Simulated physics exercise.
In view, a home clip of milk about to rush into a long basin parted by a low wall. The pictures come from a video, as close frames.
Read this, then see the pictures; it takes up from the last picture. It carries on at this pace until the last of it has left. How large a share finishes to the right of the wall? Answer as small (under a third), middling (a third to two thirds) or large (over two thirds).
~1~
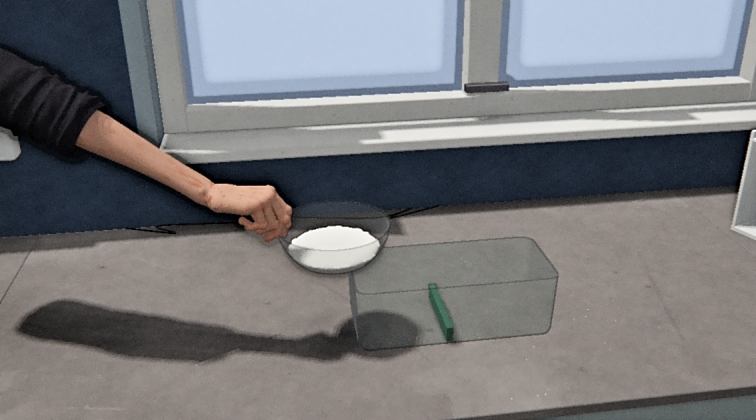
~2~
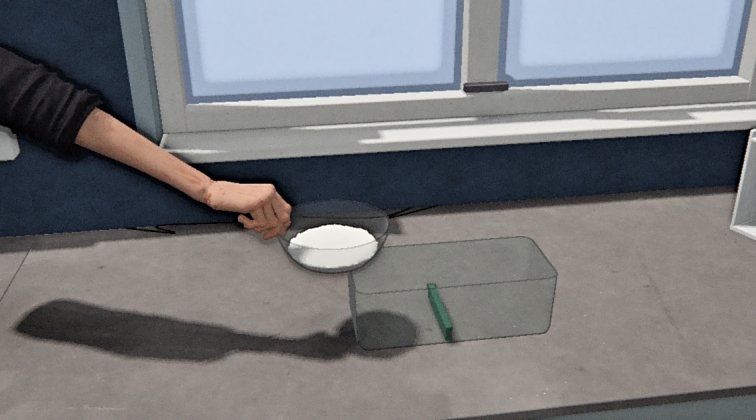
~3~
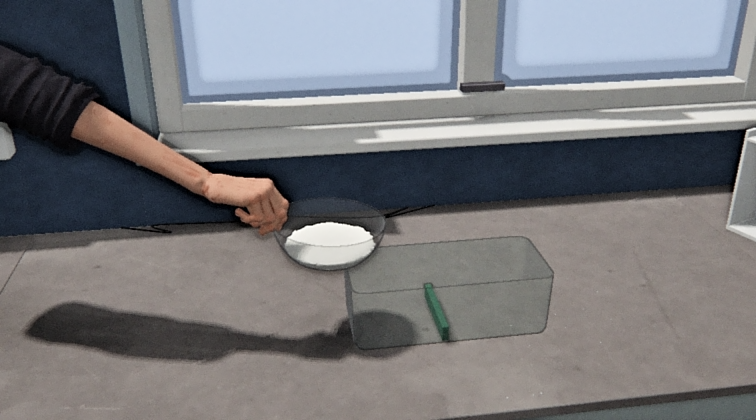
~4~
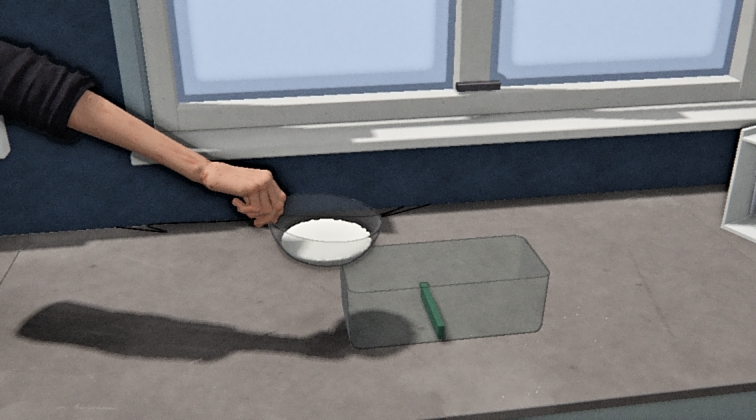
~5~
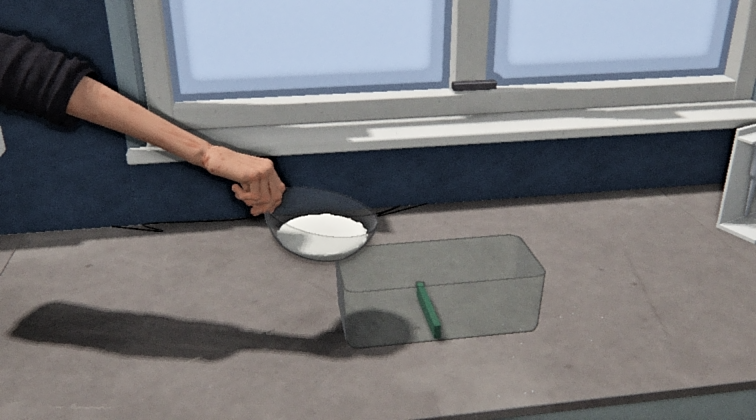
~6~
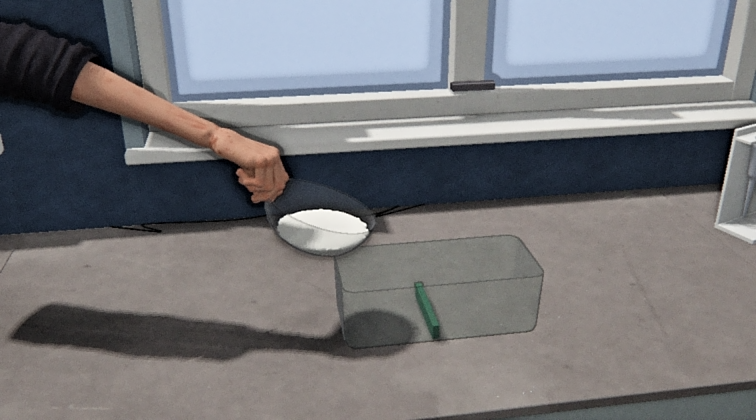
Middling, between a third and two thirds.
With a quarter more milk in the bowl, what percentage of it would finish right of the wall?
Some 65 parts in a hundred, give or take.
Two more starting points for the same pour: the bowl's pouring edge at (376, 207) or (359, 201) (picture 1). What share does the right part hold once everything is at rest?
It comes out at around 25 percent and then around 10 percent.
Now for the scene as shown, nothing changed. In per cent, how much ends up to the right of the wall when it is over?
Something like 55 per cent, roughly.
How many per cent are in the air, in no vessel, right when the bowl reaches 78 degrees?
Roughly 50 percent.
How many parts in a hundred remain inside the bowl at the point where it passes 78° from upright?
Near 35 per cent.
A moment on, the bowl is tipped on its side and 36 per cent is still to pour, 15 is left of the wall and 0 right of it.
Next, the bowl is tipped right over and 0 per cent is still to pour, 40 is left of the wall and 56 right of it.
Then the bowl is tipped right over and 0 per cent is still to pour, 42 is left of the wall and 57 right of it.
Later the bowl is tipped right over and 0 per cent is still to pour, 42 is left of the wall and 57 right of it.
Finally, 42 per cent lies left of the wall, 57 right of it and 1 outside.
